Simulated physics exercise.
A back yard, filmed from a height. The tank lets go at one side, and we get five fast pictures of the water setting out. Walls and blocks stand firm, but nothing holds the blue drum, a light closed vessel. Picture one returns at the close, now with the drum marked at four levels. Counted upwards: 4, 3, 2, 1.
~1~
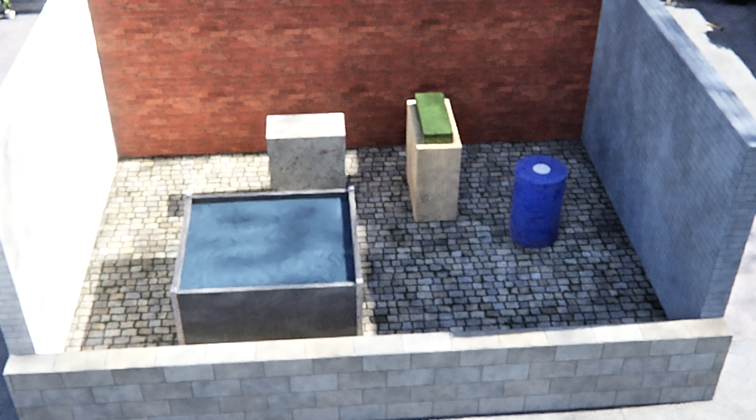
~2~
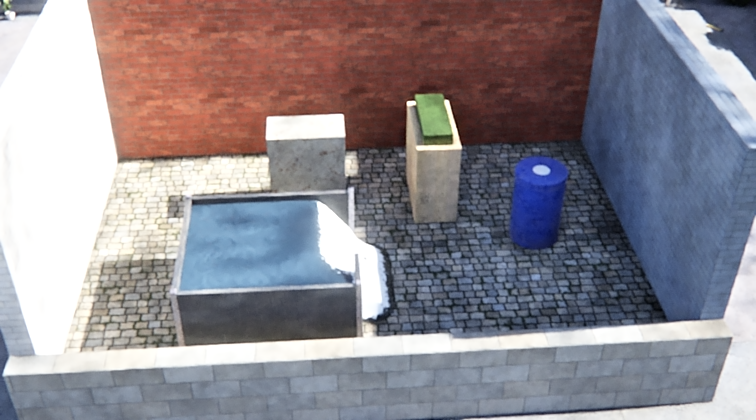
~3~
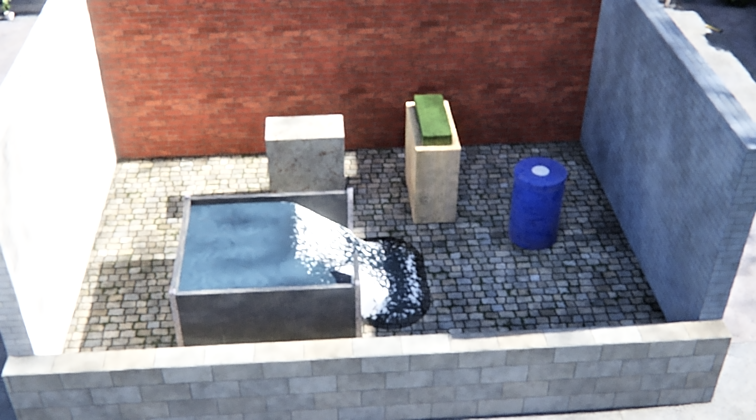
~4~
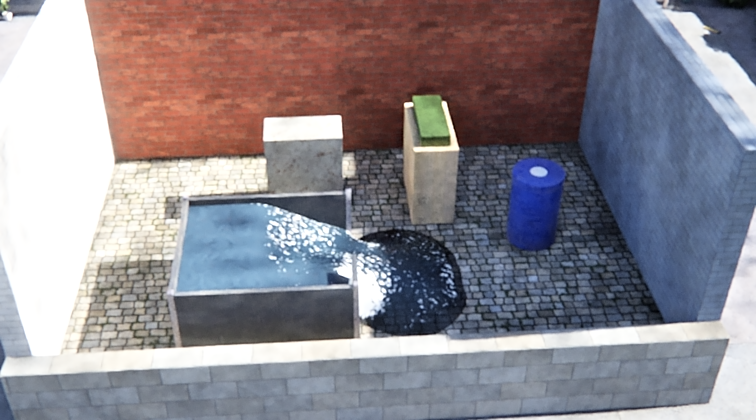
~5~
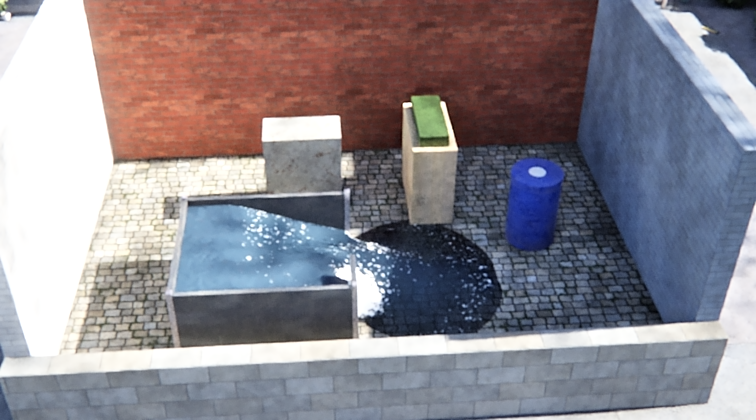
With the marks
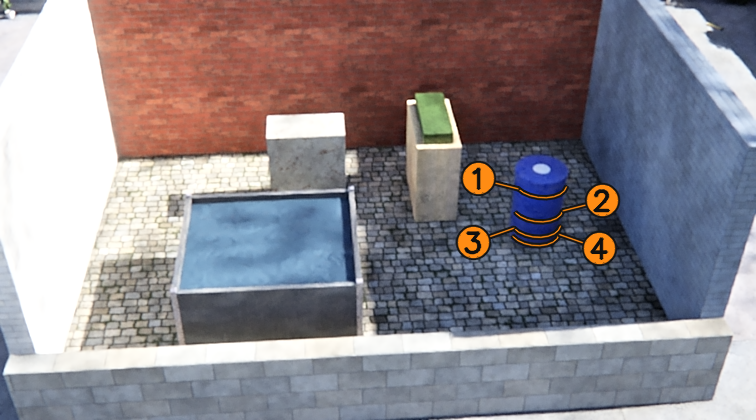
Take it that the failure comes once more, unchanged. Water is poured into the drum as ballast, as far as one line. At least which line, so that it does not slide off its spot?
Go for 1.
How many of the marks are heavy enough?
One.
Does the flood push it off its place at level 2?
Yes.
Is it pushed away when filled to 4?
Yes, it does.
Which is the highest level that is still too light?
Level 2.
On the marked copy, 1 at (546, 197); 2 at (542, 221); 3 at (540, 237); 4 at (539, 245); from the bottom up 4, 3, 2, 1.
With 1, it does not move.
With 2, it is pushed about half its own width away.
With 3, it is pushed about 5 times its own width away.
With 4, it is pushed about 7 times its own width away.
